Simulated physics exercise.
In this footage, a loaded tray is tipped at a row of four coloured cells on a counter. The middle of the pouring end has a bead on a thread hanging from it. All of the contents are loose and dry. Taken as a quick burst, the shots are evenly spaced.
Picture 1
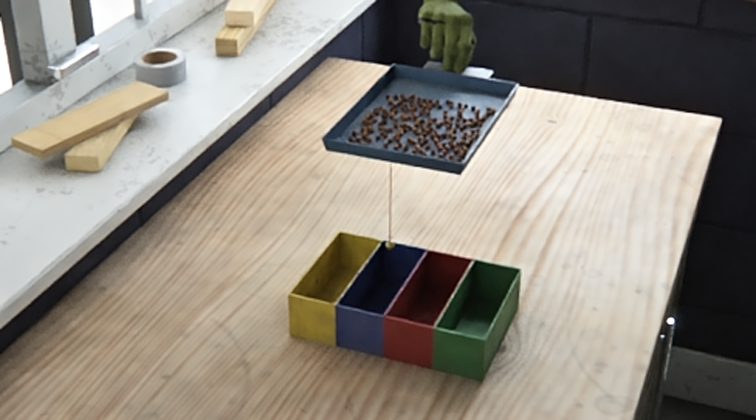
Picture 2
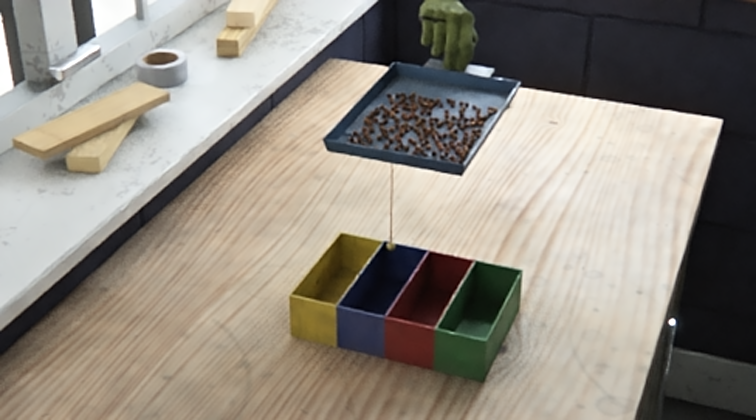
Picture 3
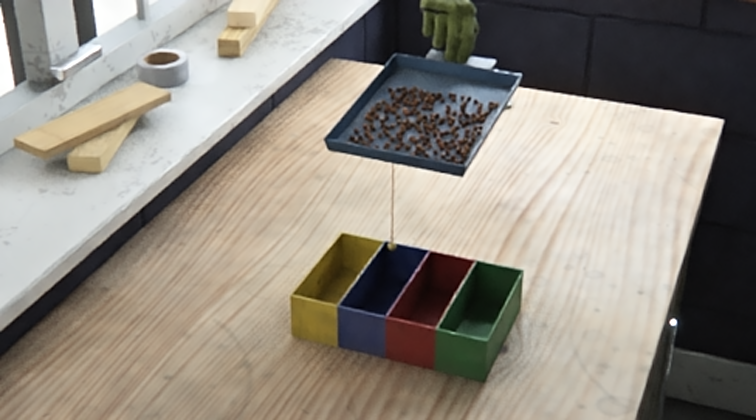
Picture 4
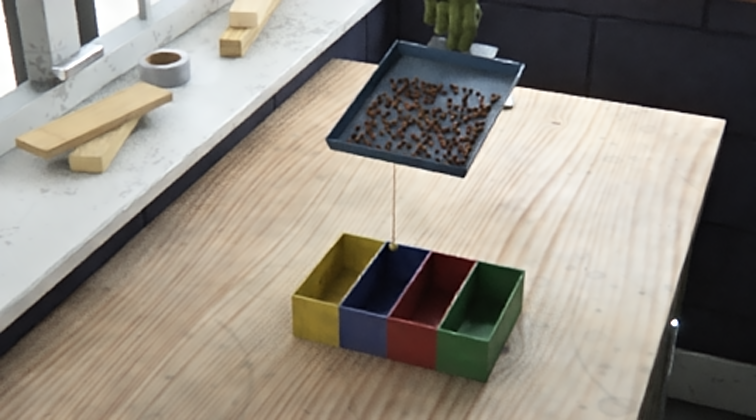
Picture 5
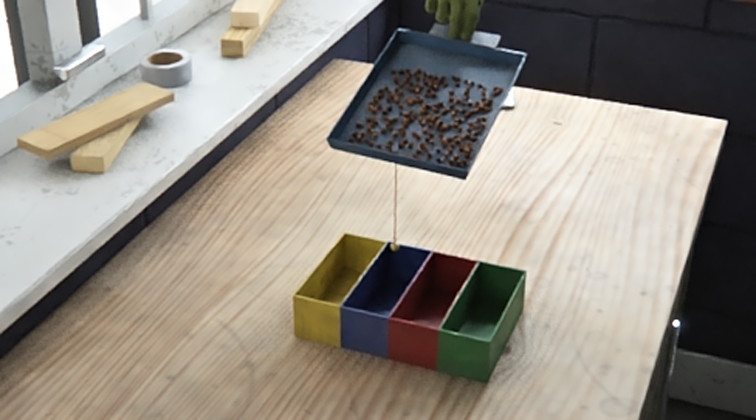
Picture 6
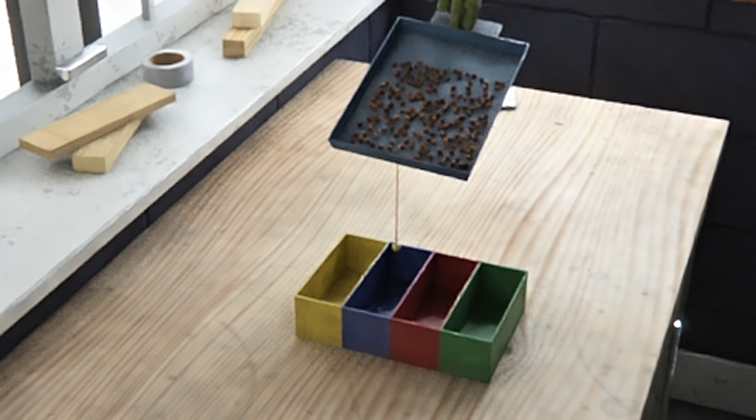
A dark blue tray scattered with small brown balls hangs over a pale wooden counter, seen from above at an angle, gripped at its far edge by a green hand. Below sit four joined cells, yellow, blue, red and green from left to right, with wood pieces and grey tape on the ledge at left. The hand raises the tray's far side, steadily tilting it toward the near right corner, while a bead hangs on a thread and the view barely shifts.
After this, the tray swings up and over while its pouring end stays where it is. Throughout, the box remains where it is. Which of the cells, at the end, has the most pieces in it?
The red cell has the most pieces in it.
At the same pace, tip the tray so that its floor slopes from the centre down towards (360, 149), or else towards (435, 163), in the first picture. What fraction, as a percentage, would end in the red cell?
That comes to 0 per cent the first time and 80 per cent the second.
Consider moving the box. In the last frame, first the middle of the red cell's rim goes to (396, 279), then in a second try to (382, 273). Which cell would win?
Try one: The cell in green; try two: The green cell.
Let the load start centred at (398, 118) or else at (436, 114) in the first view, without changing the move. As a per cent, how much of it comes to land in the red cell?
Near 50 per cent and near 70 per cent.
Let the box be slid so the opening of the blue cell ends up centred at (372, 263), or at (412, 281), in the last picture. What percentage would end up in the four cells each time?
About 100 per cent, then about 100 per cent.
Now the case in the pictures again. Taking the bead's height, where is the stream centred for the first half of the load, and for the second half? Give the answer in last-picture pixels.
The first part at (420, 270); the rest at (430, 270).
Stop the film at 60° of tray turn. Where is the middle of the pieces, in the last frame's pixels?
Roughly at (424, 153).
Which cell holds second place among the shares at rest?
That one is the blue cell.
Soon after the last picture, tray tipped steeply; nearly all on the tray; a stray few falling or outside the box.
A little later, tray tipped right over; nearly all on the tray; a stray few in the red cell; a stray few in the blue cell; a stray few in the green cell; a stray few falling or outside the box.
Later still, tray tipped past a quarter turn; about two thirds in the red cell; about a quarter in the blue cell; a small part in the yellow cell; a small part in the green cell; a stray few falling or outside the box.
At rest, tray tipped past a quarter turn; about two thirds in the red cell; about a quarter in the blue cell; a small part in the yellow cell; a small part in the green cell; a stray few outside the box.
